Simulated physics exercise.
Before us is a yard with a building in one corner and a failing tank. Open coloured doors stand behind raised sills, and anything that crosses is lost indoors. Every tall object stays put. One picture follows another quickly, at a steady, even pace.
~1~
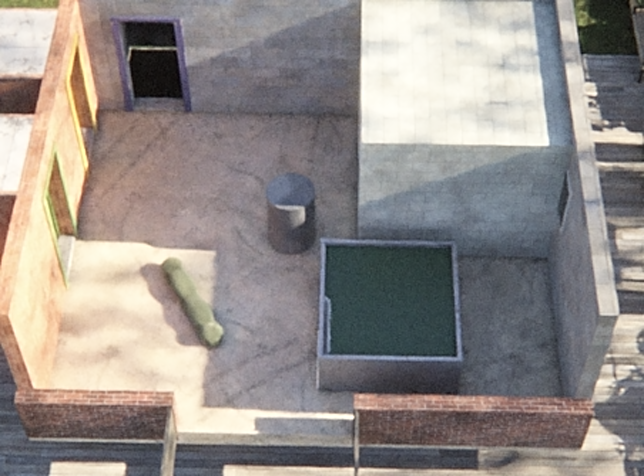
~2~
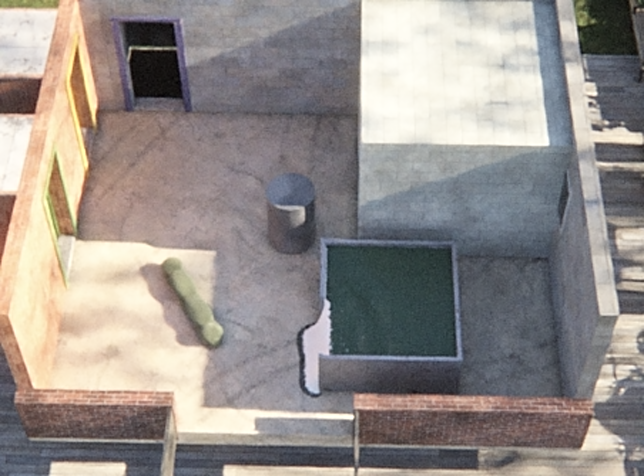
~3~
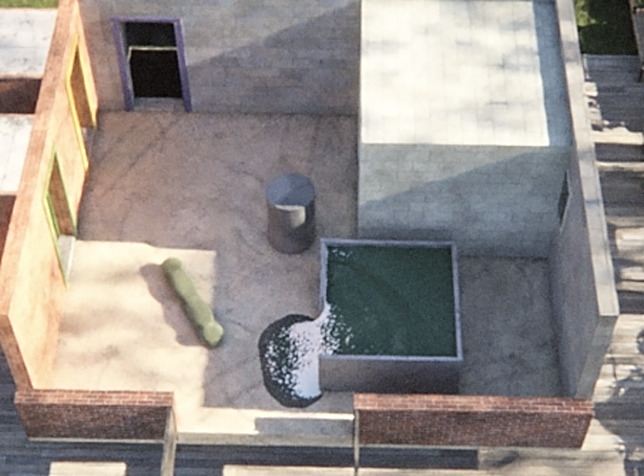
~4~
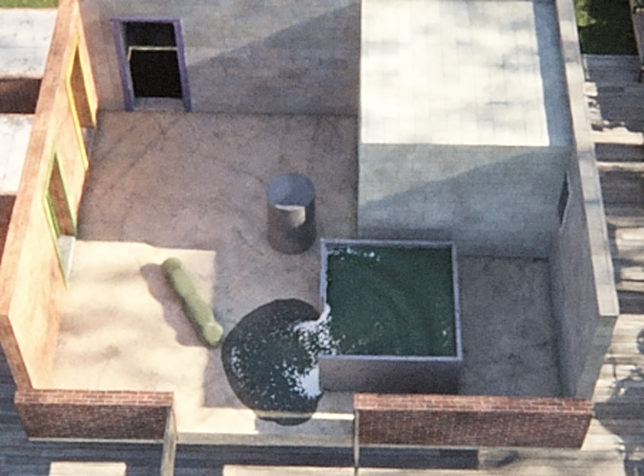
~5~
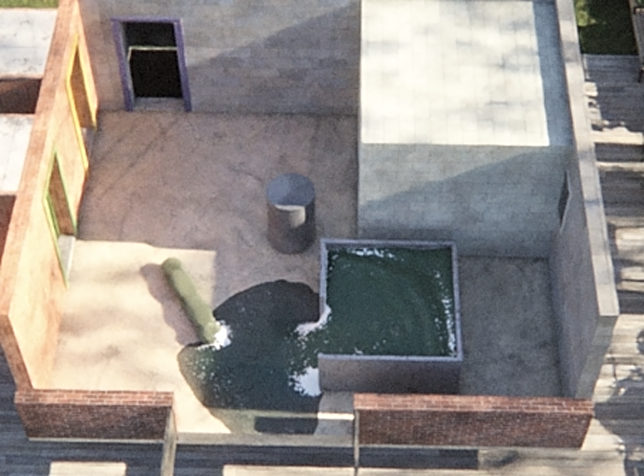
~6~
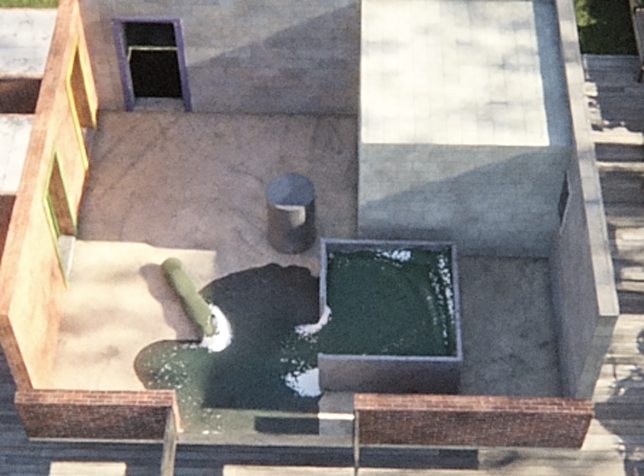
Dark green water pours from the tank's left side and spreads leftward across the yard floor.
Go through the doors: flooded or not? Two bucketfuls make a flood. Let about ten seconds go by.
In order: The green door never exceeds two buckets; the blue door exceeds two buckets; the yellow door never exceeds two buckets.
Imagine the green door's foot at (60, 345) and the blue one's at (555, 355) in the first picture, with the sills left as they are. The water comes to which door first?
The one to pick is the one in green.
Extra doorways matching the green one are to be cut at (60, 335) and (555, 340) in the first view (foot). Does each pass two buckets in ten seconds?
The first door ends up above and the second ends up below.
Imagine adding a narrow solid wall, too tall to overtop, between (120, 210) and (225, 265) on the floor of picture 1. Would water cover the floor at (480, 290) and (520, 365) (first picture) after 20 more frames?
Unwetted; unwetted.
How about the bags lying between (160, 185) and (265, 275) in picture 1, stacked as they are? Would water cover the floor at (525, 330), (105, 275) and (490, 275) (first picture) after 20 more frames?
Spot by spot: Untouched, inundated, untouched.
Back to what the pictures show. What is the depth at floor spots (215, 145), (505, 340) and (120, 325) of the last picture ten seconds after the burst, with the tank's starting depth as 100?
In turn 10, 0 and 6 in a hundred.
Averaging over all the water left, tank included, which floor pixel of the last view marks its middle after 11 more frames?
Near (294, 335) in the last view.
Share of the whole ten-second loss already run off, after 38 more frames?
Around 75 % of the total, roughly.
A moment on, water covers 30 % of the floor; the green door not reached, the blue door not reached, the yellow door not reached.
Next, water covers 45 % of the floor; the green door wet at the sill, nothing in, the blue door not reached, the yellow door not reached.
Then, water covers 65 % of the floor; the green door wet at the sill, nothing in, the blue door under two buckets in, the yellow door wet at the sill, nothing in.
Later, water covers 70 % of the floor; the green door wet at the sill, nothing in, the blue door far over two buckets in, the yellow door wet at the sill, nothing in.
In the end, water covers 80 % of the floor; the green door wet at the sill, nothing in, the blue door far over two buckets in, the yellow door under two buckets in.
